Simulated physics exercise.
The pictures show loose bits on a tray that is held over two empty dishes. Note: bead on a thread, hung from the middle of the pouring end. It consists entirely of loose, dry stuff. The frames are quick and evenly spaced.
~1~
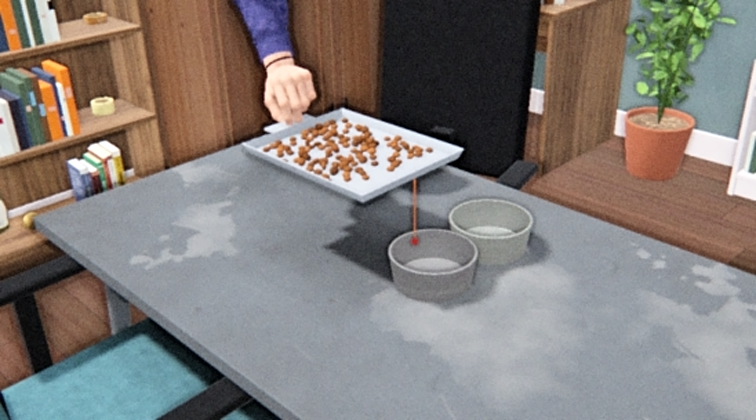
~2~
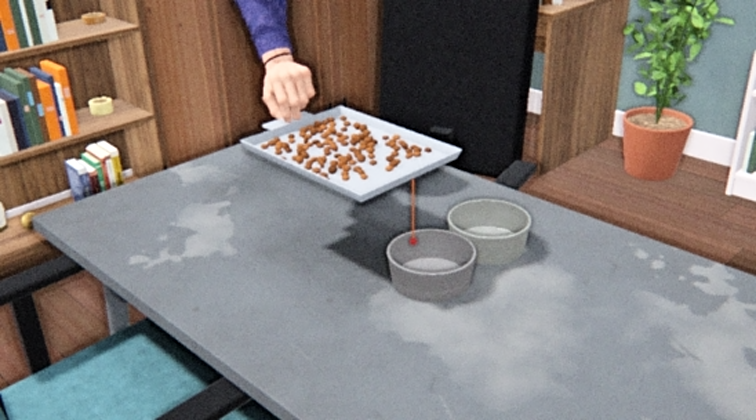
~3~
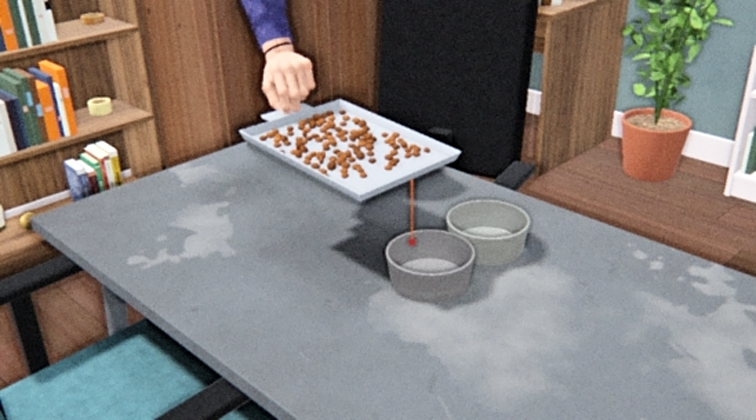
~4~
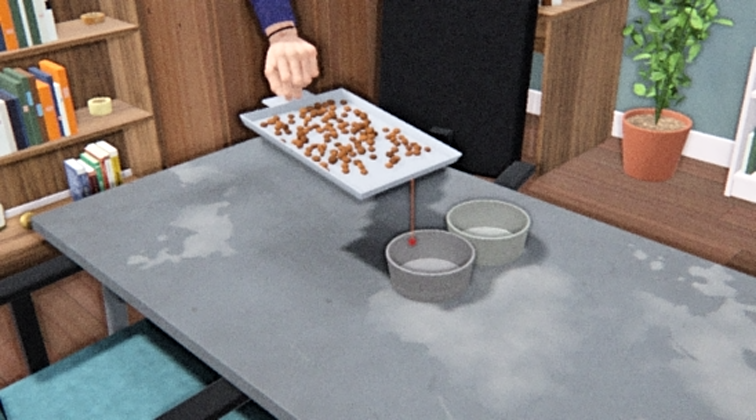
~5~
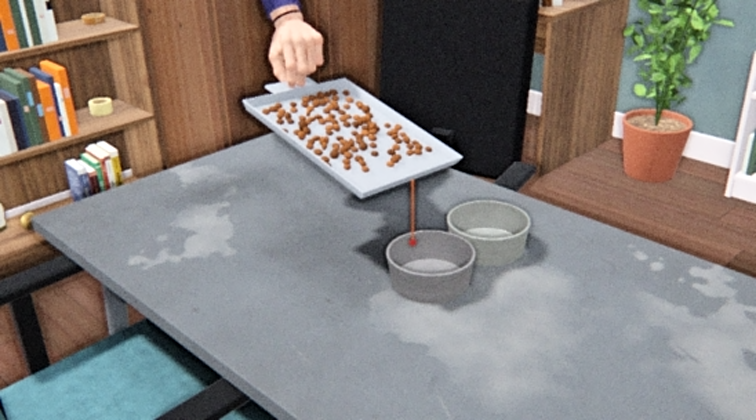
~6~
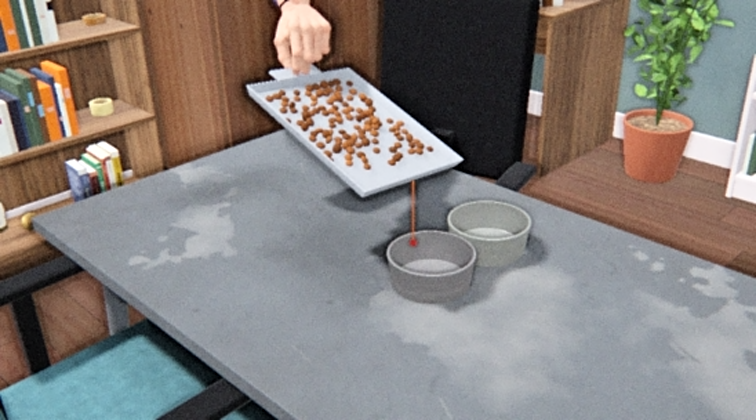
A hand in a purple sleeve holds a pale tray of brown kibble over a mottled grey table, seen from above at an angle in a room with wooden shelves. Two empty grey bowls sit below the tray's near end, where a red bead hangs on a thread, with books left and a potted plant right. The hand rises, steadily tilting the tray toward the bowls, while the kibble barely shifts.
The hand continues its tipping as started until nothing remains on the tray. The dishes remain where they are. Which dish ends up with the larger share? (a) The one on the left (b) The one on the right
a, the one on the left.
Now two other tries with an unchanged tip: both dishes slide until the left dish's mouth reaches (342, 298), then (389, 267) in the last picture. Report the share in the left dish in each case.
Roughly 0% first, roughly 10% second.
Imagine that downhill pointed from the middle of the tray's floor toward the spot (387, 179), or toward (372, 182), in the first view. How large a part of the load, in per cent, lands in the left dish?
You'd see roughly 30 per cent the first time and 10 per cent the second.
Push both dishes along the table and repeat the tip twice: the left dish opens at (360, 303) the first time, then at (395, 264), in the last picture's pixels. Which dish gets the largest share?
With the dishes at the first place it's the right-side dish, and at the second it's the right-side dish.
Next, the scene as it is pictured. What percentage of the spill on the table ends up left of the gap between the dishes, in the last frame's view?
Around 30 percent of the pieces.
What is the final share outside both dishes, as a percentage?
Estimated share: About 30 %.
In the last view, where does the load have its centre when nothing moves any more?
Resting centre, last frame: Roughly (455, 275).
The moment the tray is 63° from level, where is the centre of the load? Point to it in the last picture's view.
The middle of the pieces shows up near (432, 161).
Just after the last frame, tray tipped steeply; the larger part on the tray; about a tenth in the air.
A moment on, tray tipped right over; about a tenth on the tray; roughly half in the left dish; roughly a quarter in the right dish; roughly a quarter outside both; about a tenth in the air.
Further on, tray tipped past a quarter turn; roughly half in the left dish; roughly a quarter in the right dish; roughly a quarter outside both.
When it is over, tray tipped past a quarter turn; roughly half in the left dish; roughly a quarter in the right dish; roughly a quarter outside both.
